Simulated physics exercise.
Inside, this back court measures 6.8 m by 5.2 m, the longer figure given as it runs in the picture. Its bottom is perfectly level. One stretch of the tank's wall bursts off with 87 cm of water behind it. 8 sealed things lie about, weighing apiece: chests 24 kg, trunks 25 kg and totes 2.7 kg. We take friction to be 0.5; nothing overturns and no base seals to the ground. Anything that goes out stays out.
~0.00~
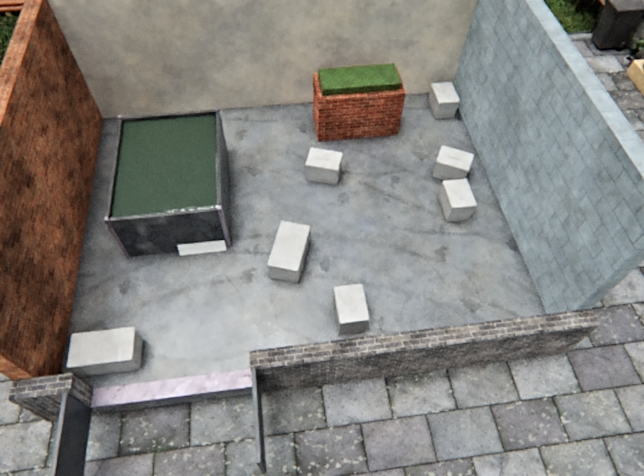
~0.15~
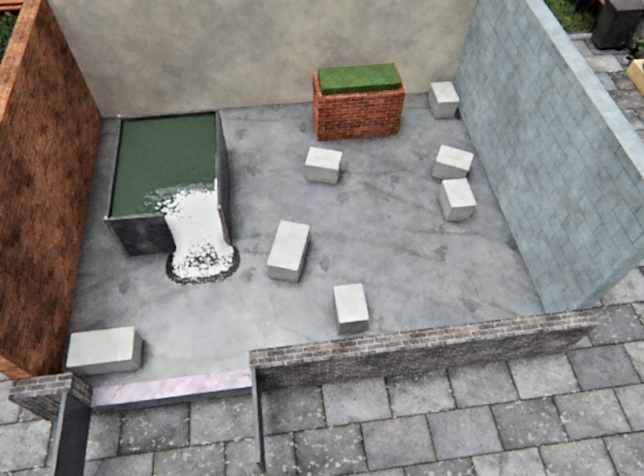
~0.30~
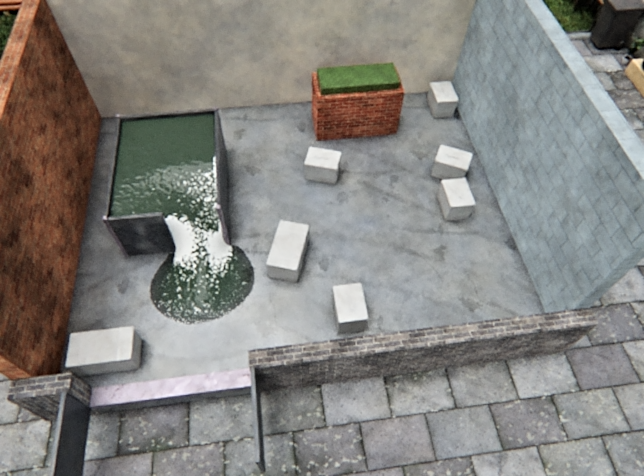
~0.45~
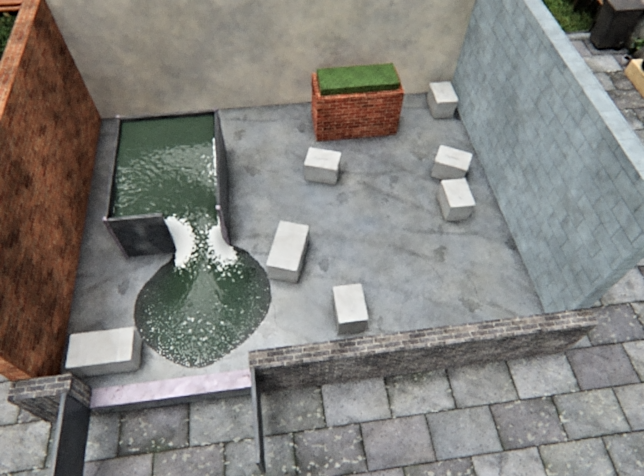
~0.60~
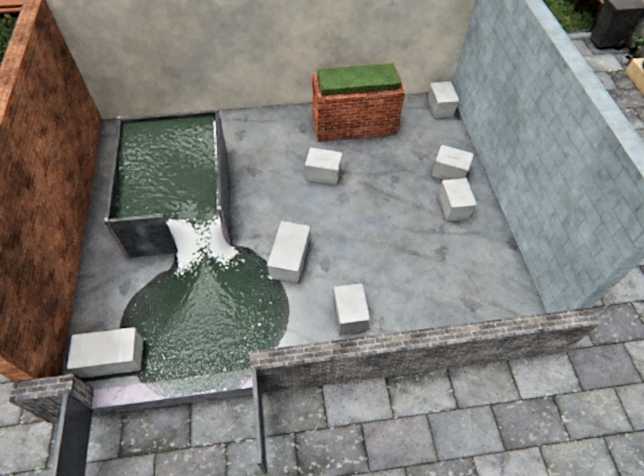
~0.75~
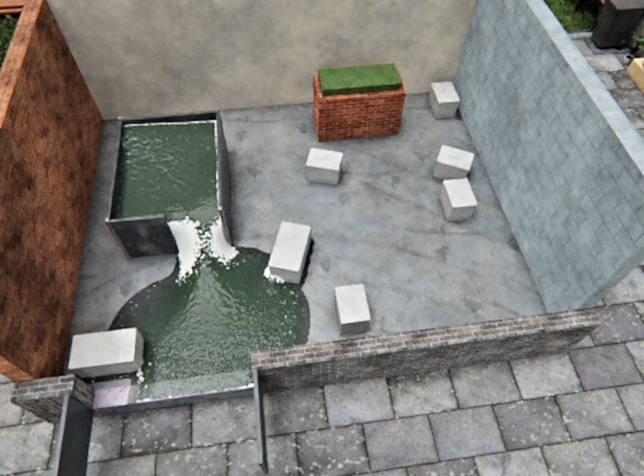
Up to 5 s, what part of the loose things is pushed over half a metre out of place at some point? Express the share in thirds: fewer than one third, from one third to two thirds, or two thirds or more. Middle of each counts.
Expect the moved ones to number fewer than a third.
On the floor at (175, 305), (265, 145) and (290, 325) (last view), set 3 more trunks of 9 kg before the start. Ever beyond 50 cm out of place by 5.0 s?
Check, in order - exceeded, not exceeded, exceeded.
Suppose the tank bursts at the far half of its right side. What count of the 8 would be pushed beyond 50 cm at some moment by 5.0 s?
The count would be 5.
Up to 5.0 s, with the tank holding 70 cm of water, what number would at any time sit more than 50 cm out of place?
Count under that change: 1.
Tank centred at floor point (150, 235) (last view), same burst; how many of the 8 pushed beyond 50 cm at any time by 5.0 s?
That would give 0.
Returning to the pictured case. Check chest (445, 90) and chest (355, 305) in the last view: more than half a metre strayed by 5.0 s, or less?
First one stays inside it, second one exceeds it.
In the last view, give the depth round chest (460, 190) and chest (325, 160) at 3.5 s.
First roughly 2 cm, second roughly 0 cm.
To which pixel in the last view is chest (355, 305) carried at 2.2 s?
Position: Approx. (378, 274).
After 1.1 s 0 of 8 are over 50 cm from their spots; 0 afloat.
After 2.2 s 1 of 8 are over 50 cm from their spots; 0 afloat.
After 3.5 s 1 of 8 are over 50 cm from their spots; 1 afloat.
After 5.0 s 1 of 8 are over 50 cm from their spots, and 1 have been at some point; 0 afloat.
